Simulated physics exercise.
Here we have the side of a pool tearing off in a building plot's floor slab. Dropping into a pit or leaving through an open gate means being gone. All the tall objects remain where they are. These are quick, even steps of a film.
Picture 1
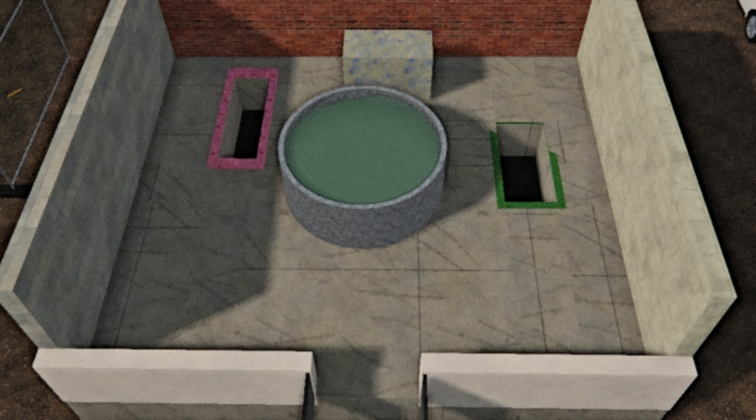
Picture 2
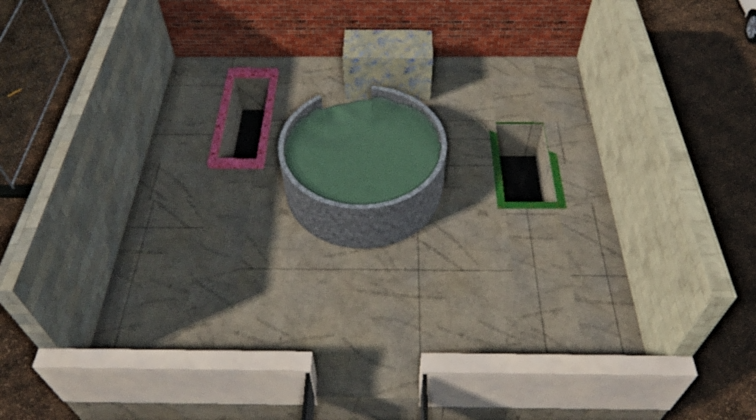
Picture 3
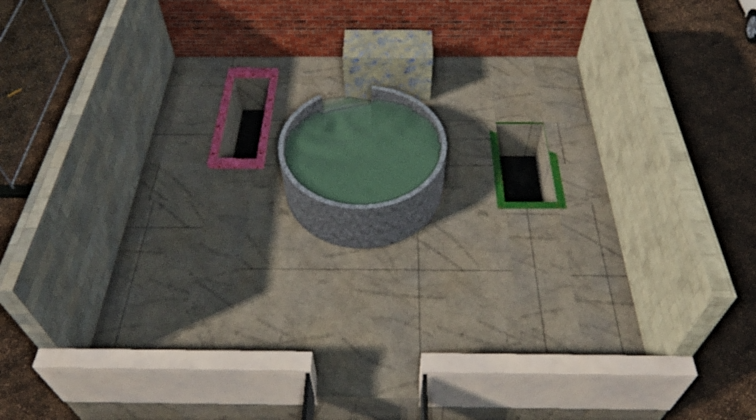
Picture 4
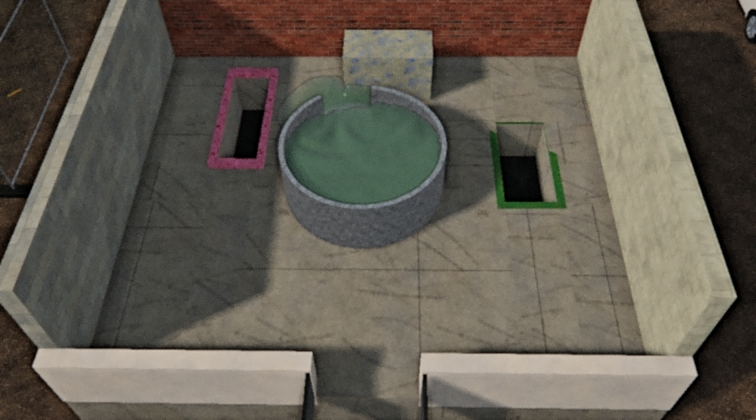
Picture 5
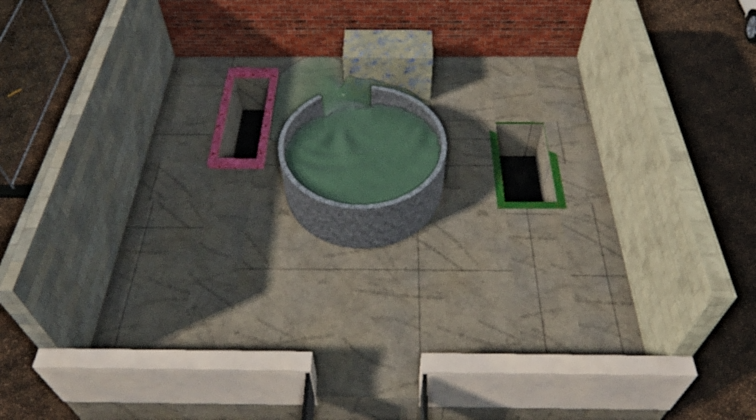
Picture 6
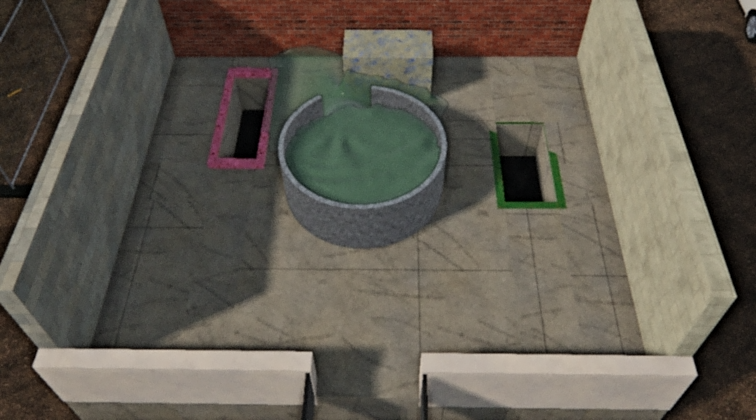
A round grey stone pool of green water stands in the middle of a walled concrete yard, seen from high above by a still camera. A pink-edged pit lies to its left, a green-edged pit to its right, and a pale speckled block behind it, before a red brick wall. The pool's far side opens in a gap, and water pours out, spreading backward and leftward across the slab.
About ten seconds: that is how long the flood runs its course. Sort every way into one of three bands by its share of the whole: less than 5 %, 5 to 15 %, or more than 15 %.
Bands: The gate - less than 5 %; the pink pit - more than 15 %; the green pit - more than 15 %.
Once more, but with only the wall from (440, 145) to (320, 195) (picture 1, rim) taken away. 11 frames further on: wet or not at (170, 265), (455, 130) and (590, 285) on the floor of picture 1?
In the order asked: Out of reach, out of reach, sodden.
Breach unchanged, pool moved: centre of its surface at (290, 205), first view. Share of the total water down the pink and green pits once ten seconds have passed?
Shares - pink: 20 in a hundred; green: 10 in a hundred.
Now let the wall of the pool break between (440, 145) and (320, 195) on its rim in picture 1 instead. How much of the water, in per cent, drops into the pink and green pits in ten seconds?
The pink pit takes 0 per cent and the green pit 25 per cent.
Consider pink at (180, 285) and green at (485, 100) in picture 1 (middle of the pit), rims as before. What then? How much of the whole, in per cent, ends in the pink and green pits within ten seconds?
Pink 10%, green 20%.
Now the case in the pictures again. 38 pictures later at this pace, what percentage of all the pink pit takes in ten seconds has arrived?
That comes out to 85 per cent by my count.
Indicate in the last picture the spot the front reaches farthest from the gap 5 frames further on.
Estimated pixel: (175, 61).
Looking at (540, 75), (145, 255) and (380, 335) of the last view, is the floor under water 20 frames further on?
Soaked, soaked, spared.
A moment on, water covers 20 % of the floor; the gate 0 %, the pink pit 3 %, the green pit 1 %.
Next, water covers 30 % of the floor; the gate 0 %, the pink pit 7 %, the green pit 3 %.
Then, water covers 45 % of the floor; the gate 0 %, the pink pit 13 %, the green pit 7 %.
Later, water covers 65 % of the floor; the gate 0 %, the pink pit 18 %, the green pit 12 %.
In the end, water covers 90 % of the floor; the gate 1 %, the pink pit 21 %, the green pit 19 %.
